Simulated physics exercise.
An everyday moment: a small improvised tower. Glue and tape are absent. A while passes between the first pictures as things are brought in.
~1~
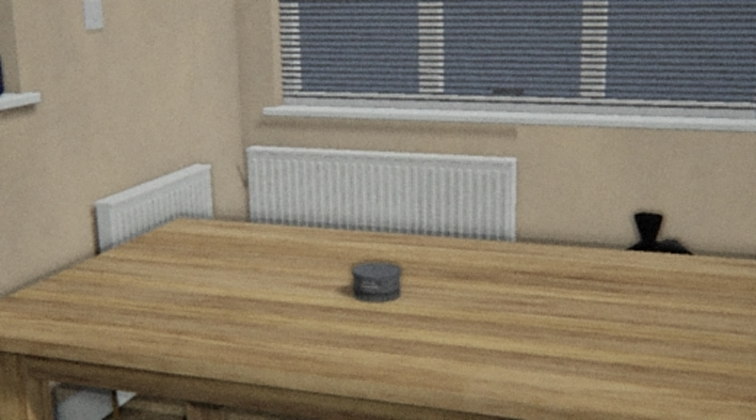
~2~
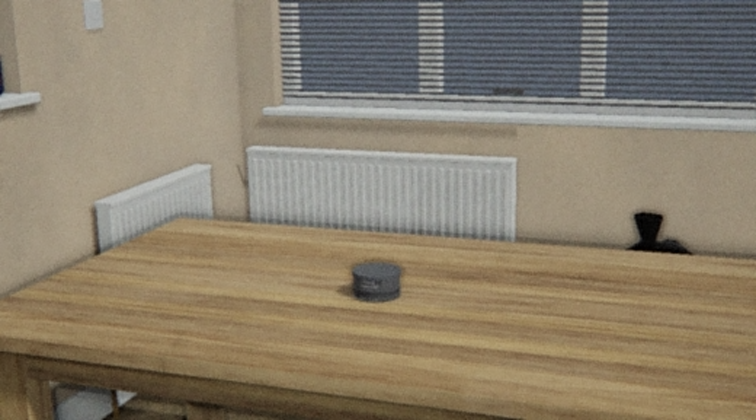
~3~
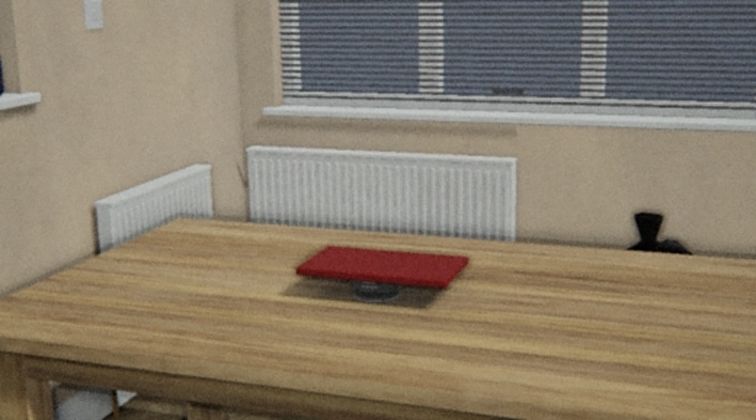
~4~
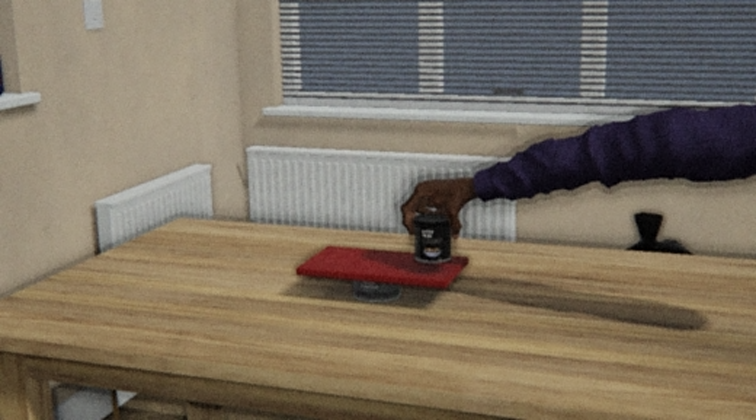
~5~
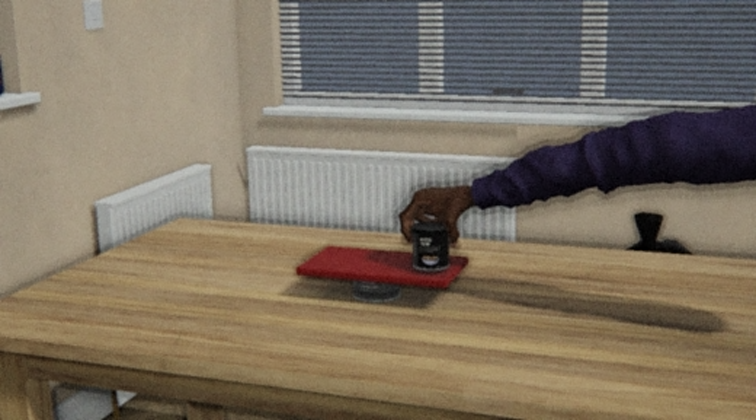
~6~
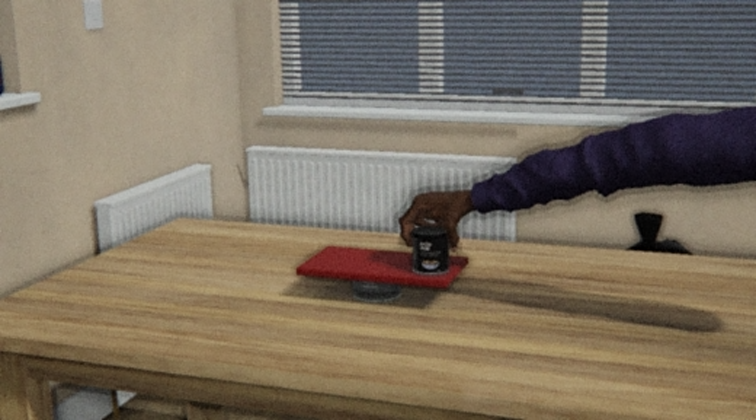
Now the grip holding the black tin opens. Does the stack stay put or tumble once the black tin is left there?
Looks to me like it is not stable after that.
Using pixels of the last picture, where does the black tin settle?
It ends near (483, 295).
Then, 0.30 s past the last view, black tin now fallen; red lid rocked 25° from its first pose.
Then, 0.60 s past the last view, red lid rocked 9° from its first pose.
Then, 1.30 s past the last view, nothing new.
Finally, fallen, black tin; the other 2 still in place. Final places as the last picture's camera would see them, black tin near (482, 295). The stack comes apart.
